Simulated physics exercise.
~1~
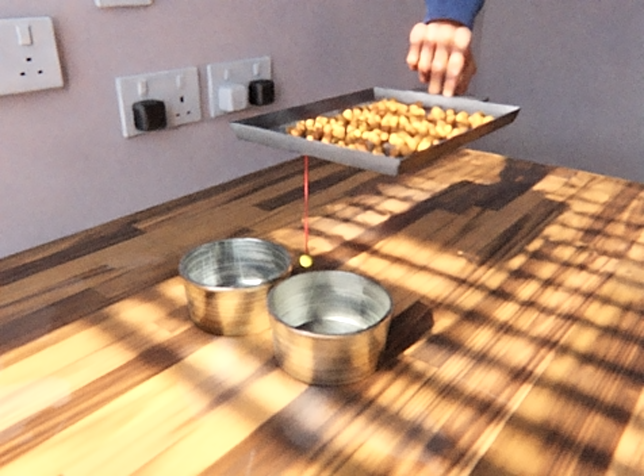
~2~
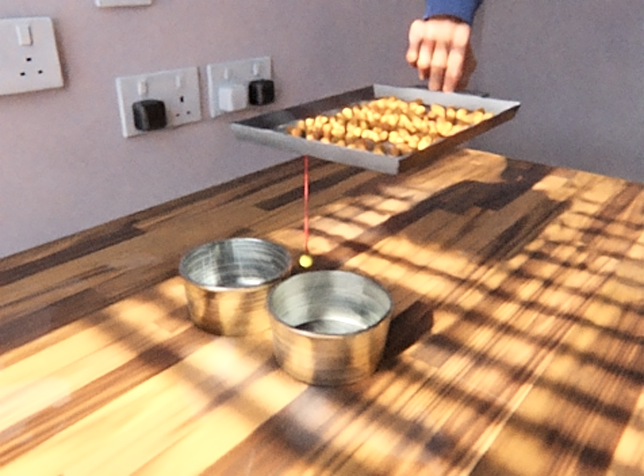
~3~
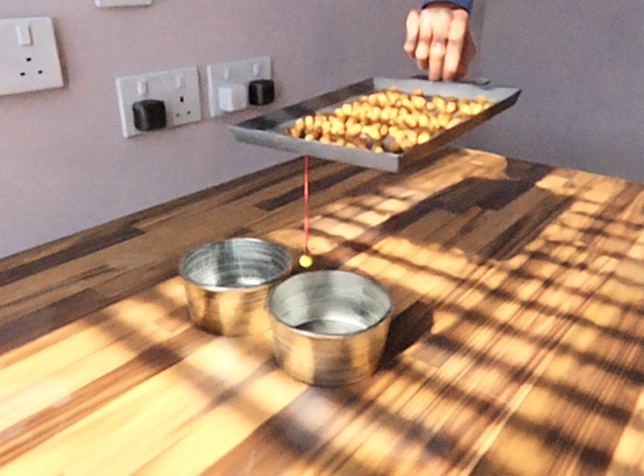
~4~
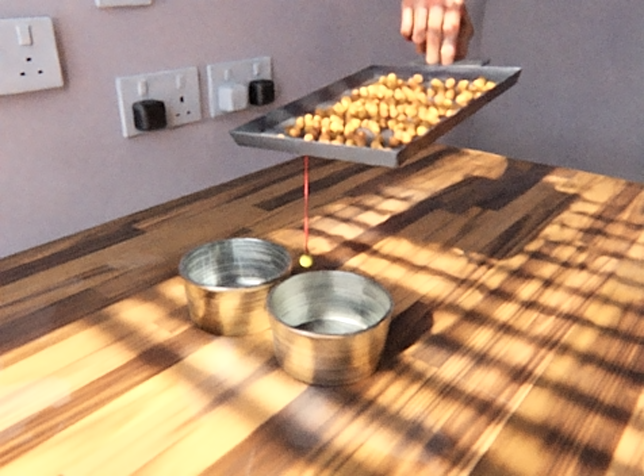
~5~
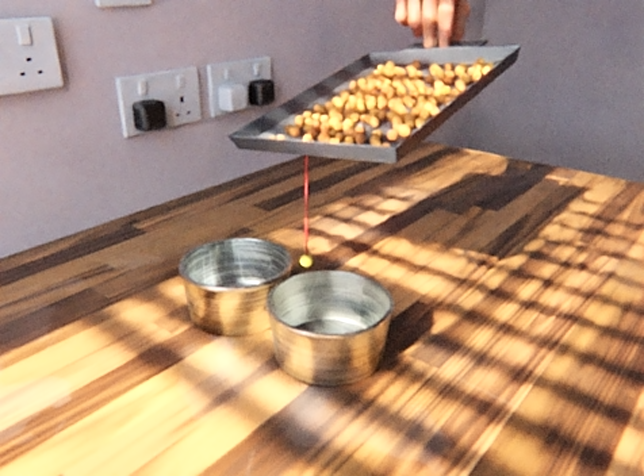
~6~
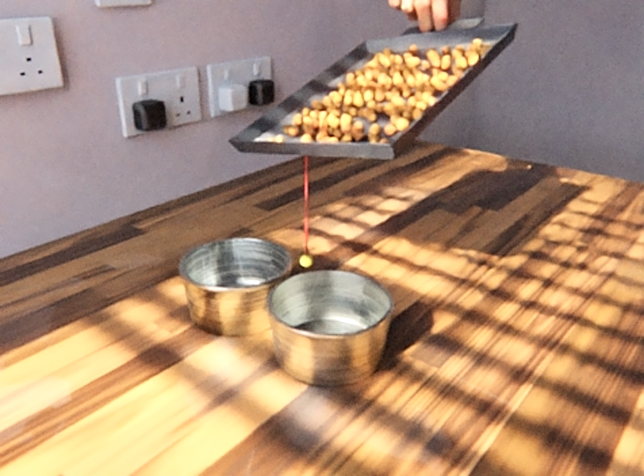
Sunlit wooden worktop, a hand raising the back of a metal tray of roasted chickpeas, tilting it above two empty dishes.
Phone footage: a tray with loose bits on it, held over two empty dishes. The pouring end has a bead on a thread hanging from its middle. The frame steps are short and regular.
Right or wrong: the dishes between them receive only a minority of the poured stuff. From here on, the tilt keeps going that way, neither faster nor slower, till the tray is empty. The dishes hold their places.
Wrong, they get over half.
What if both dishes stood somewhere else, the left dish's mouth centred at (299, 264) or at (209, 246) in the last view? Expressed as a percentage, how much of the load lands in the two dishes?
I'd expect some 30 percent, and then some 80 percent.
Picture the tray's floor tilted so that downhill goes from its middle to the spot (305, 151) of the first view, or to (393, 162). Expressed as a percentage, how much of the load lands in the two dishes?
First case about 70 percent; second case about 50 percent.
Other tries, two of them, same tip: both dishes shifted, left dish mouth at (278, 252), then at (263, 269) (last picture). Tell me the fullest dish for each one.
In the first try it's the one on the left, and in the second it's the one on the left.
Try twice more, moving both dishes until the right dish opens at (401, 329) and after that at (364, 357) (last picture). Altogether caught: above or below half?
Held in all, by try: A smaller portion, then a smaller portion.
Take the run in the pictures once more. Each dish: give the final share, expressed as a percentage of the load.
So the left dish keeps 70 per cent, and the right one keeps 0 per cent.
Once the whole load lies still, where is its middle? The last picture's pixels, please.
Centre at rest: Close to (238, 302).
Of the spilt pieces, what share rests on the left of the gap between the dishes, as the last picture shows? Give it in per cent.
Near 90 %.
Soon after the last picture, tray tipped steeply; nearly all on the tray; a stray few in the left dish; a stray few in the air.
A little later, tray tipped past a quarter turn; about half on the tray; a small part in the left dish; a stray few outside both; about a third in the air.
Later still, tray tipped past a quarter turn; a small part in the right dish; most in the left dish; about a quarter outside both; a stray few in the air.
At rest, tray tipped past a quarter turn; a small part in the right dish; most in the left dish; about a quarter outside both; a stray few in the air.
